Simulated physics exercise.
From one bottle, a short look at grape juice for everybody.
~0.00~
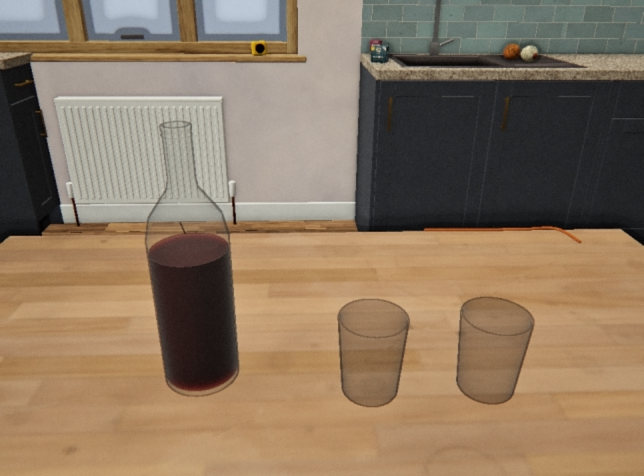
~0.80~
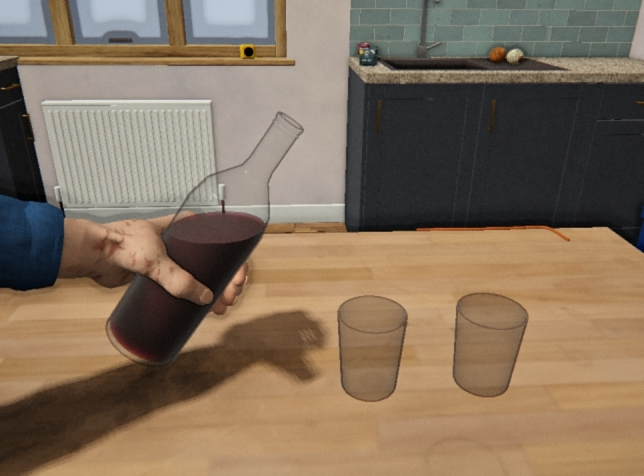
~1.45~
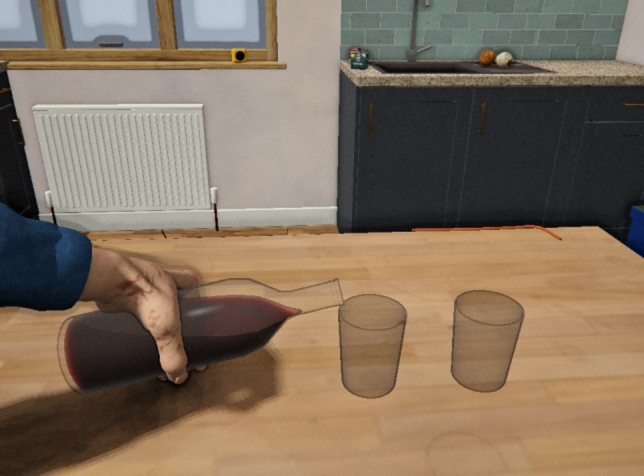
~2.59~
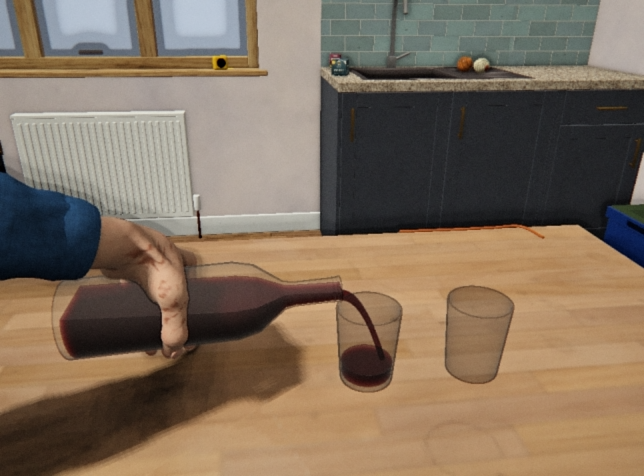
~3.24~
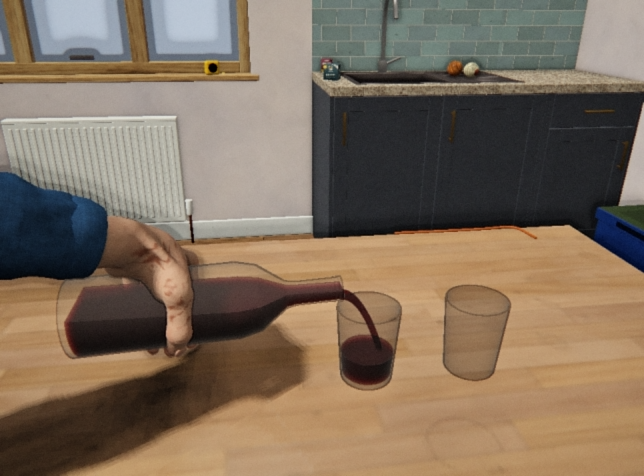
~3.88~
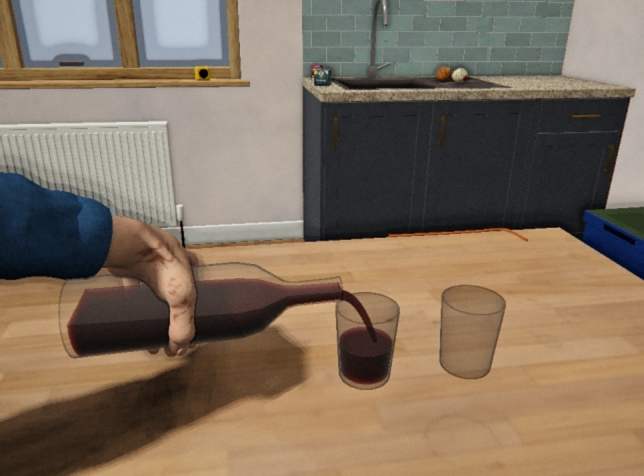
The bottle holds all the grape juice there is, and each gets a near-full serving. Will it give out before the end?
I think it will cover all of them.
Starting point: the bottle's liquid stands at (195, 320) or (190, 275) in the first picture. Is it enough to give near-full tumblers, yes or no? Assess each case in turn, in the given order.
Log, in order: Deficit / ample.
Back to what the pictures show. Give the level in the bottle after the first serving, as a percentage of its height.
The level stands close to 35 percent.
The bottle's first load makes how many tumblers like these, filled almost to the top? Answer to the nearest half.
3.0 servings, roughly.
After 5.1 s, the first is about two thirds full.
After 11.5 s, the first is done and the bottle has about two thirds of its load.
After 17.9 s, both are full and about a third of the grape juice is over.
